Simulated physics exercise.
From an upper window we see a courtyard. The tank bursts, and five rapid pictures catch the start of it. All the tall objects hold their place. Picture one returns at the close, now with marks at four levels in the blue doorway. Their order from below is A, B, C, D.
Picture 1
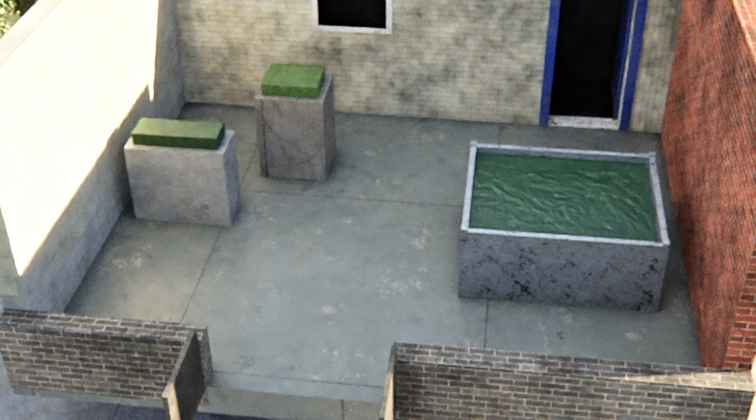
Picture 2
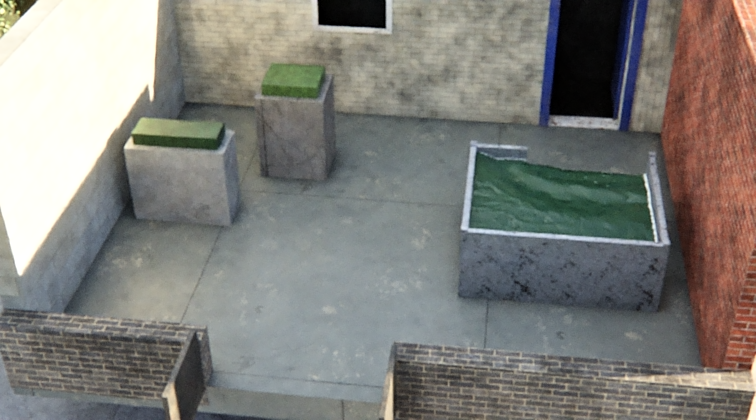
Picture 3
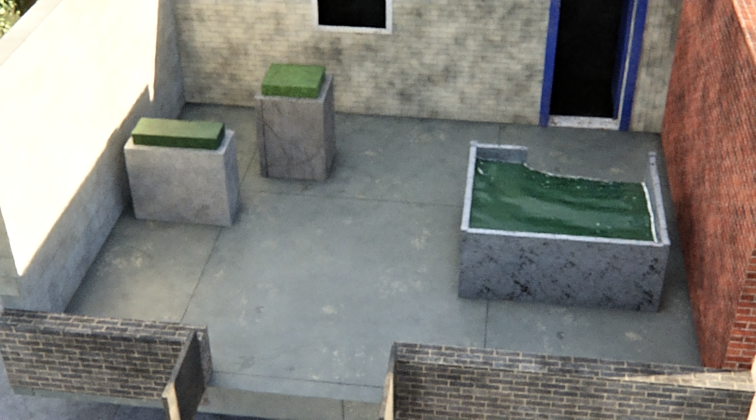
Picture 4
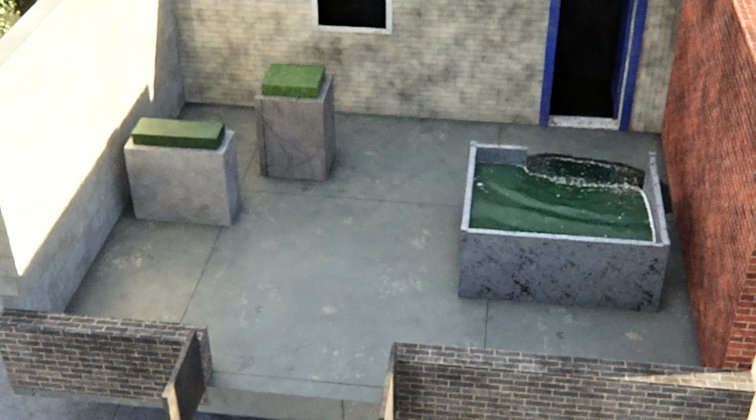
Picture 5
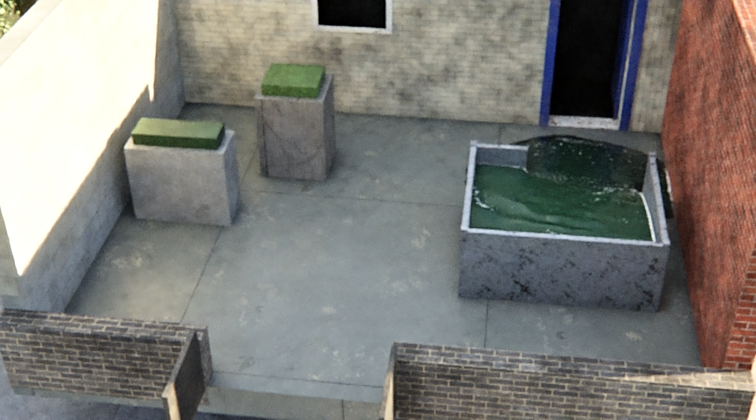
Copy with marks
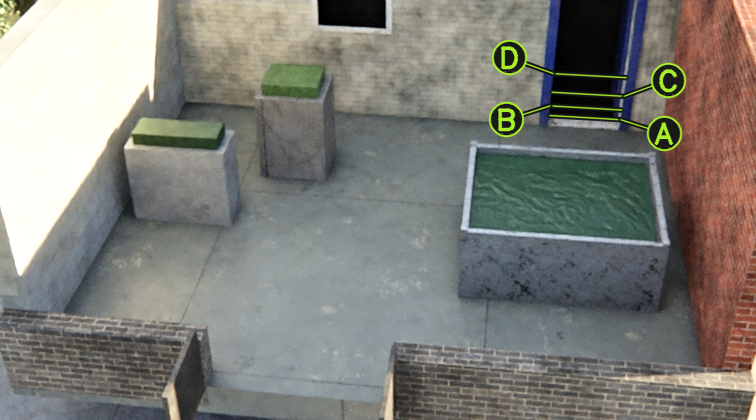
In a walled courtyard with two grass-topped blocks, green water lay still in a stone tank, then sank unevenly and sloshed inside, and a dark sheet of it rose over the back edge.
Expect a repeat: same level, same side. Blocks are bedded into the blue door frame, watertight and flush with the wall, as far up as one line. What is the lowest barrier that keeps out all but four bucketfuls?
The answer is height C.
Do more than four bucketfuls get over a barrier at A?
Yes, that goes wrong.
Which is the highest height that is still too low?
It is B.
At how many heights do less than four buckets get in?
Two of them.
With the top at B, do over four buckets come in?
Yes, that goes wrong.
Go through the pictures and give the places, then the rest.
The first frame shows water in the tank at rest, its middle at (562, 197); foot of the blue doorway at (583, 128); open gate at (299, 329).
In the second frame, water covers 1 % of the ground, its front hidden from here.
In the third frame, water covers 3 % of the ground, its front hidden from here.
In the fourth frame, water covers 7 % of the ground, its front hidden from here.
In the fifth frame, 12 % of the ground under water, visible out to (548, 139).
In lime, A at (584, 117); B at (586, 107); C at (587, 94); D at (590, 75); from the bottom up A, B, C, D.
For height A, dozens of bucketfuls pour in.
For height B, about 13 bucketfuls get in.
For height C, a splash gets over, under a bucket.
For height D, nothing gets over.
